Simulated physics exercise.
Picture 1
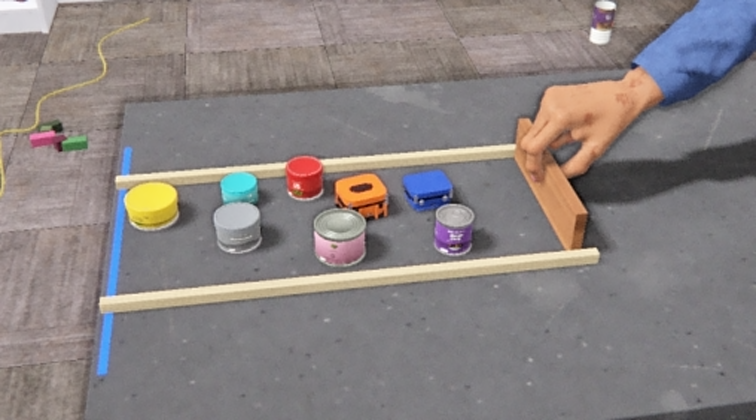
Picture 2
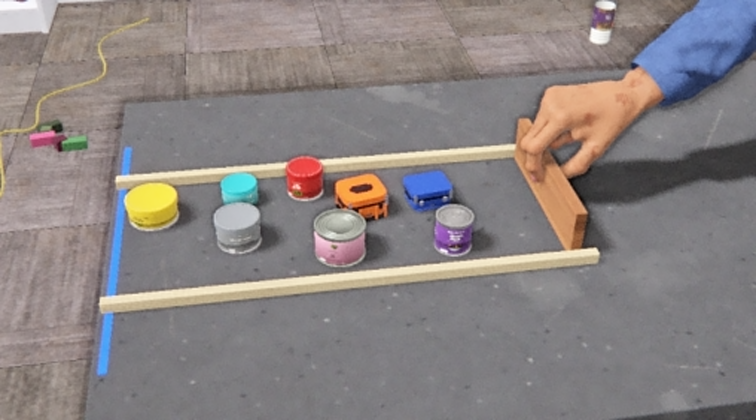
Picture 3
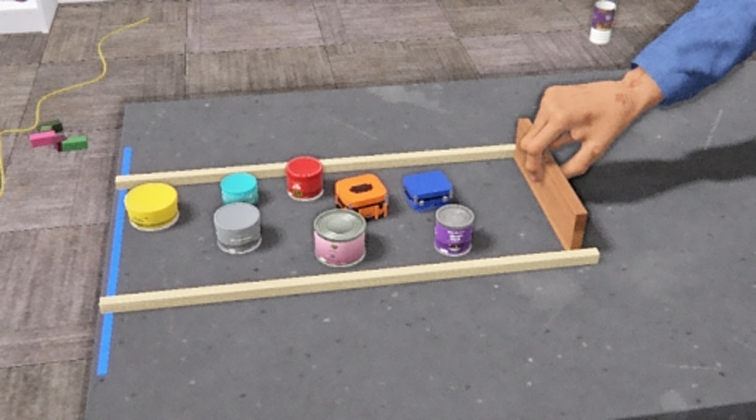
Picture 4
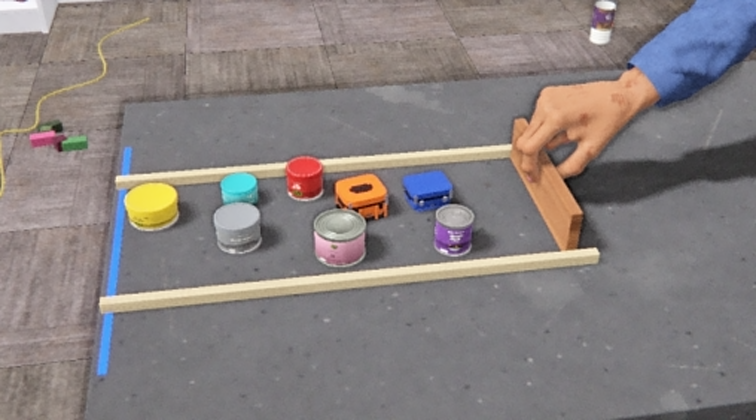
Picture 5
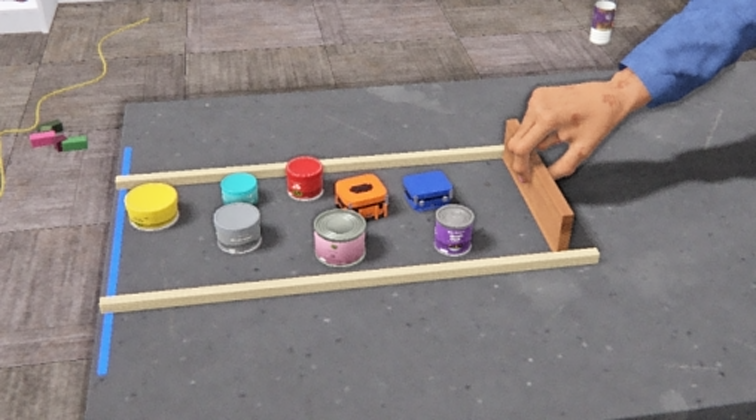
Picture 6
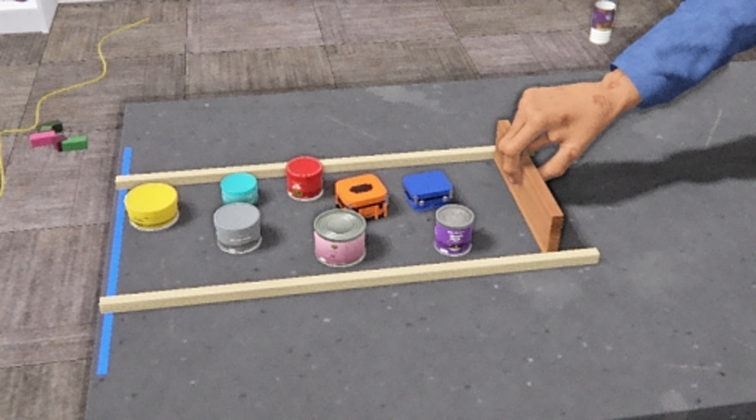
A dark grey tabletop above patterned carpet is seen from a raised, steady viewpoint. Between two pale wooden strips, with blue tape at the left, sit a yellow pot, turquoise tub, grey tin, red pot, pink tin, orange case, blue case and purple-and-silver tin. A blue-sleeved hand first holds a brown board nearly still at the right, then slides it slightly left, while the objects stay put.
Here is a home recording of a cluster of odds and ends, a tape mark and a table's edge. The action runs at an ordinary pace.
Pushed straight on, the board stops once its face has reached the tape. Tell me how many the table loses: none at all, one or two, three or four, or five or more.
The table loses five or above.
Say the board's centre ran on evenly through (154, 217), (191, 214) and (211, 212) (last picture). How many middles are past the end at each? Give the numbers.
Per position: 5 / 2 / 1.
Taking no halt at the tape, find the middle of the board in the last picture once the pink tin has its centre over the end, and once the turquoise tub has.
The middle is at (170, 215) when it's the pink tin, and at (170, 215) when it's the turquoise tub.
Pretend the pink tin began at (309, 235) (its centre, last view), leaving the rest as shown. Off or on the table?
It goes down.
Soon after, none off yet; yellow pot at rest near (153, 208); grey tin at rest near (238, 229); turquoise tub at rest near (240, 192).
In the end, the number that fall off is five or more; gone, purple pot, blue case, orange case, pink tin, red pot, turquoise tub, grey tin and yellow pot.
